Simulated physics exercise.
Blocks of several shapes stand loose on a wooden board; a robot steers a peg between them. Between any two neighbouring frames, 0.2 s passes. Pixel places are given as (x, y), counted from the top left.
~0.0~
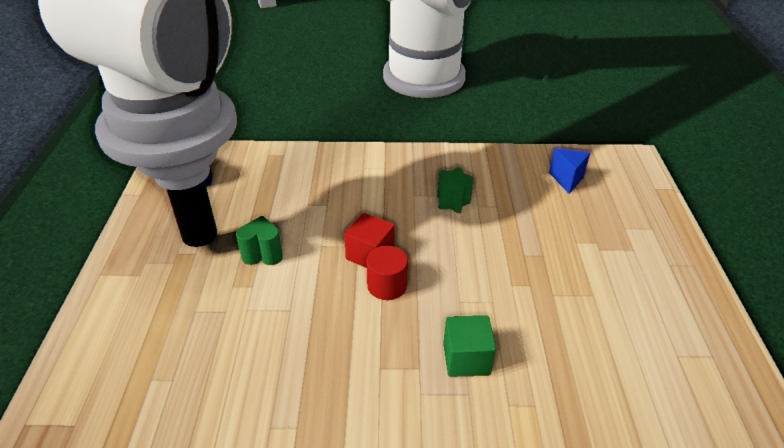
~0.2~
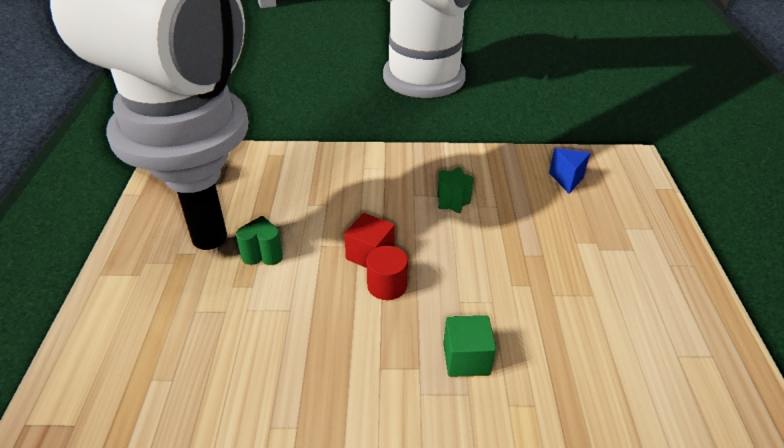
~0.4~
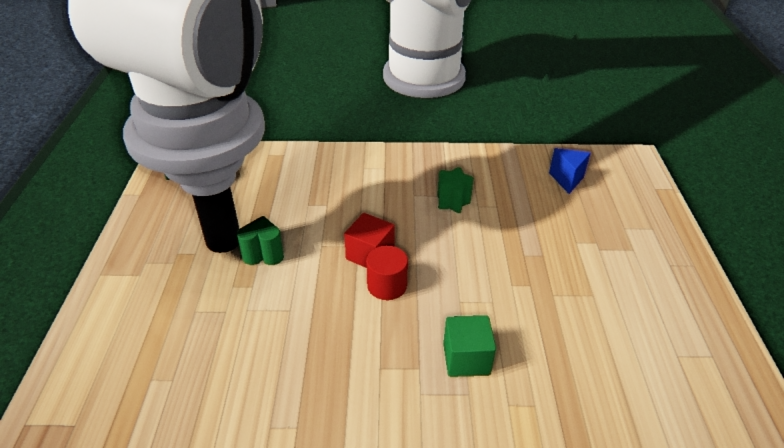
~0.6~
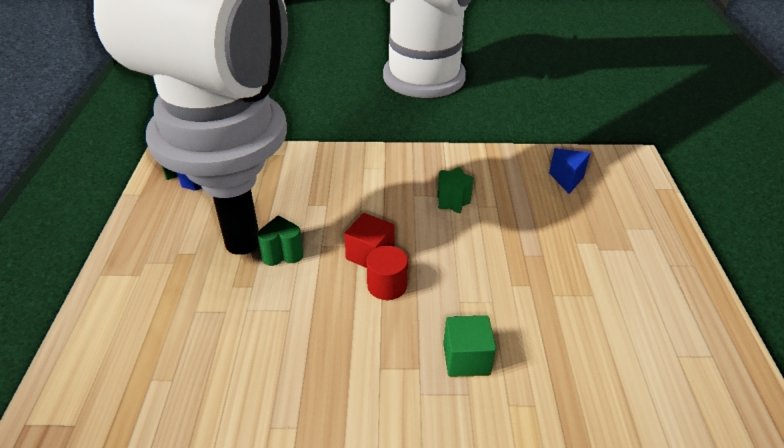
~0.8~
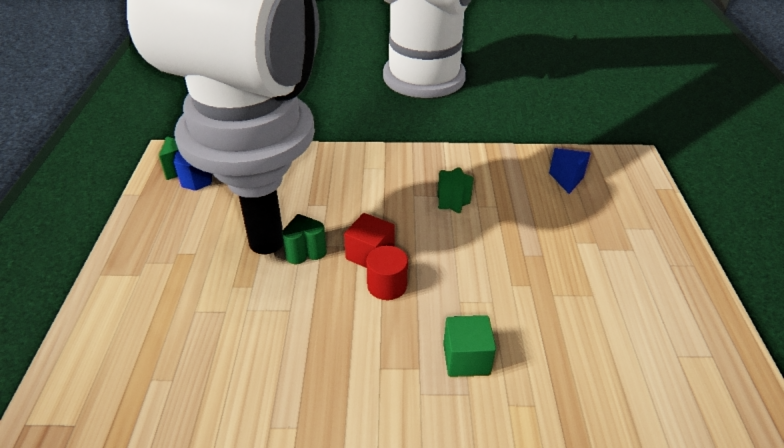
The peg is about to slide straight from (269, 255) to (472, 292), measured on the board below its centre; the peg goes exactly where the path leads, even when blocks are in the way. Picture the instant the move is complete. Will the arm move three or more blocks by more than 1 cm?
My answer is yes.
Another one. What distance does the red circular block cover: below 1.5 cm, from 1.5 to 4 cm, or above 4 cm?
Ends over 4 cm away.
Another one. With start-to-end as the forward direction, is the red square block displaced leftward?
That would be a yes.
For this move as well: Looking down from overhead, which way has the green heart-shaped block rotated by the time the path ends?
It turns round anticlockwise.
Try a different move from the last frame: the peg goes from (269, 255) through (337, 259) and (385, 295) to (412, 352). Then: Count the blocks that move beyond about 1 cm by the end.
Total: Three-plus.
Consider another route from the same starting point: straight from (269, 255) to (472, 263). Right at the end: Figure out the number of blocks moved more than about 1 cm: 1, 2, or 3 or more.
It moves two blocks.
On the path given first. One third of the way, peg (333, 255); green heart-shaped block (352, 222), turned 75° anticlockwise; red square block (392, 224).
Two thirds of the way, peg (402, 267); green heart-shaped block (355, 220), turned 90° anticlockwise; red square block (399, 222); red circular block (428, 276).
At the end, peg (474, 279); green heart-shaped block (355, 220), turned 90° anticlockwise; red square block (399, 222); red circular block (454, 293); green square block not moved.
